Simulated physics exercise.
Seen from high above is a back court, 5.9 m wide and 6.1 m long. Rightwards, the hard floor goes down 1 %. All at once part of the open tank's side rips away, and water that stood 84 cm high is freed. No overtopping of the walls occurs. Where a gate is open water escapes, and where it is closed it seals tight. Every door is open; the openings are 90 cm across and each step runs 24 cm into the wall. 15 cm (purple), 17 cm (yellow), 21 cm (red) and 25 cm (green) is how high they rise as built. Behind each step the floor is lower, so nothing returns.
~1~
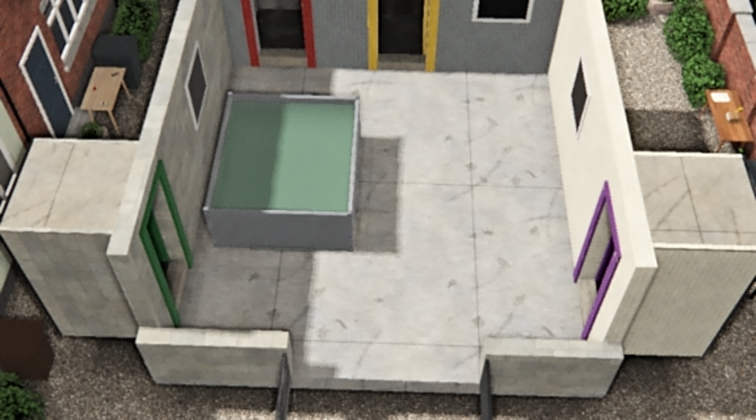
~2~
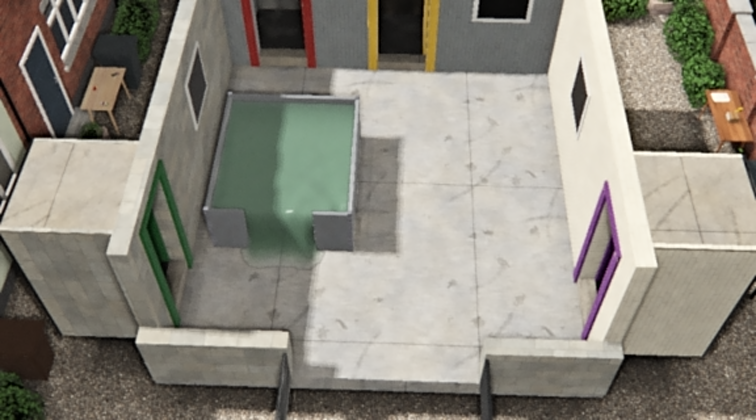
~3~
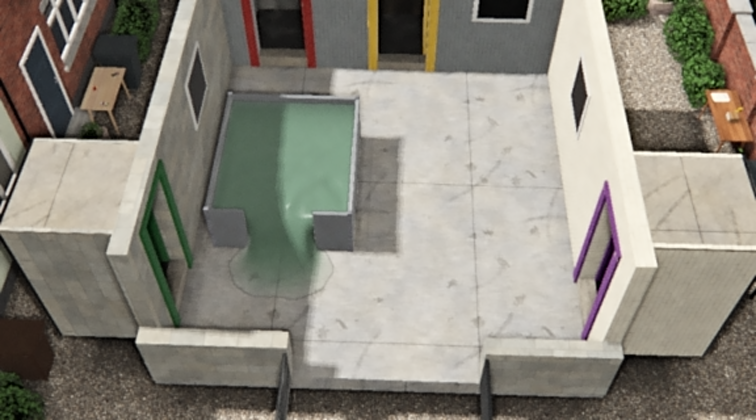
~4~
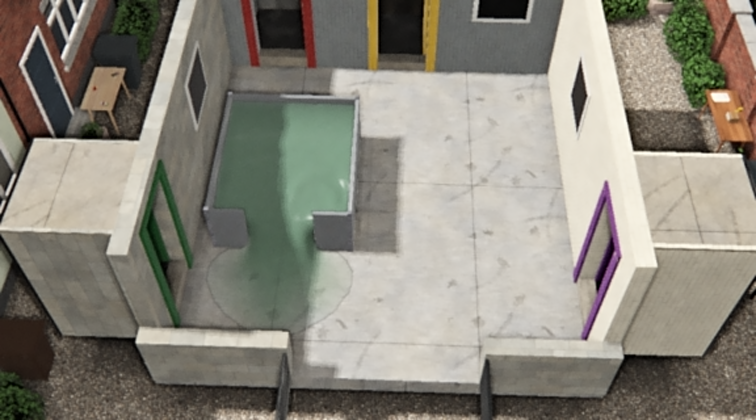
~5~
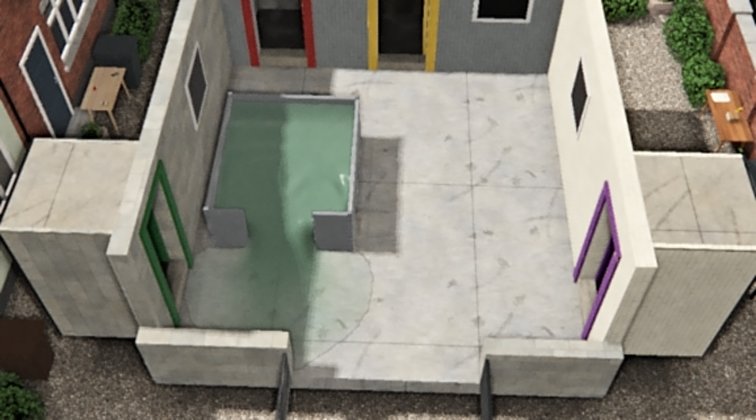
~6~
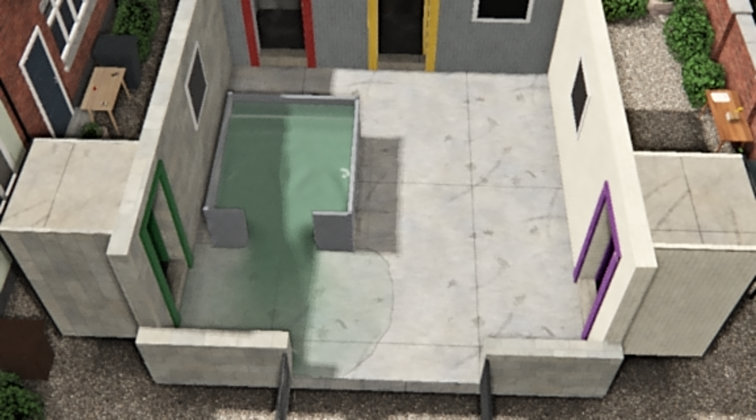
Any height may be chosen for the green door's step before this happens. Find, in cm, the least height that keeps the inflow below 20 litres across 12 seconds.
The least height is about 23 cm.
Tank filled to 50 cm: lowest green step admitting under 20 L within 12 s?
Roughly 12.0 cm high.
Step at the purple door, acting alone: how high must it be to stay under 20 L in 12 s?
For purple: Close to 9.5 cm.
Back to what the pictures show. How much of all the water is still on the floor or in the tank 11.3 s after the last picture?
Remaining share: Around 46 %.
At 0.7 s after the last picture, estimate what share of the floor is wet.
20 %.
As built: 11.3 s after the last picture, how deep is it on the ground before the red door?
Depth: Near 4.5 cm.
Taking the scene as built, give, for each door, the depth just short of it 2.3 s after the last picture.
Purple door 0 cm, yellow door 0 cm, red door 0 cm, green door 23 cm.
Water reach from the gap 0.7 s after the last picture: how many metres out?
Around 3.2 m from the gap.
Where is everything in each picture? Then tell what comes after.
In the first frame, the open tank at (287, 154) is whole and still, 84 cm deep; the green door at (170, 255) is dry.
In the second frame, the gap is at (282, 234), the front 0.3 m out at (254, 263); the back of the open tank holds 84 cm.
In the third frame, the gap is at (282, 235), the front 0.9 m out at (261, 294); the back of the open tank holds 84 cm.
In the fourth frame, the front is at (260, 329), 1.5 m from the gap at (282, 236); 2.3 m2 of floor is wet, 84 cm left at the back.
In the fifth frame, the front is at a hidden place, 2.0 m from the gap at (282, 236); 4.2 m2 of floor is wet, 82 cm left at the back.
In the sixth frame, water pours out at (282, 236) and has run 2.2 m, to a hidden place; about 5 cm deep outside, 73 cm at the back; water is at the green door at (170, 255).
Then, 0.7 s after the last picture water covers 20 % of the floor, deepest (60 cm) near (171, 356); 21 cm at the green door, 0 litres in over its 25 cm step.
Then, 2.3 s after the last picture water covers 25 % of the floor, deepest (38 cm) near (171, 356); 23 cm at the green door, 14 litres in over its 25 cm step.
Then, 11.3 s after the last picture water covers 90 % of the floor, deepest (10 cm) near (273, 360); 6 cm at the green door, 16 litres in over its 25 cm step.
At the green door as built, the water peaked near 28 cm, 1.3 s after the last picture.
With a step of 21 cm, 33 litres would have come in within the 12 s; with 28.5 cm, 6 litres. So under 20 litres takes about 23 cm.
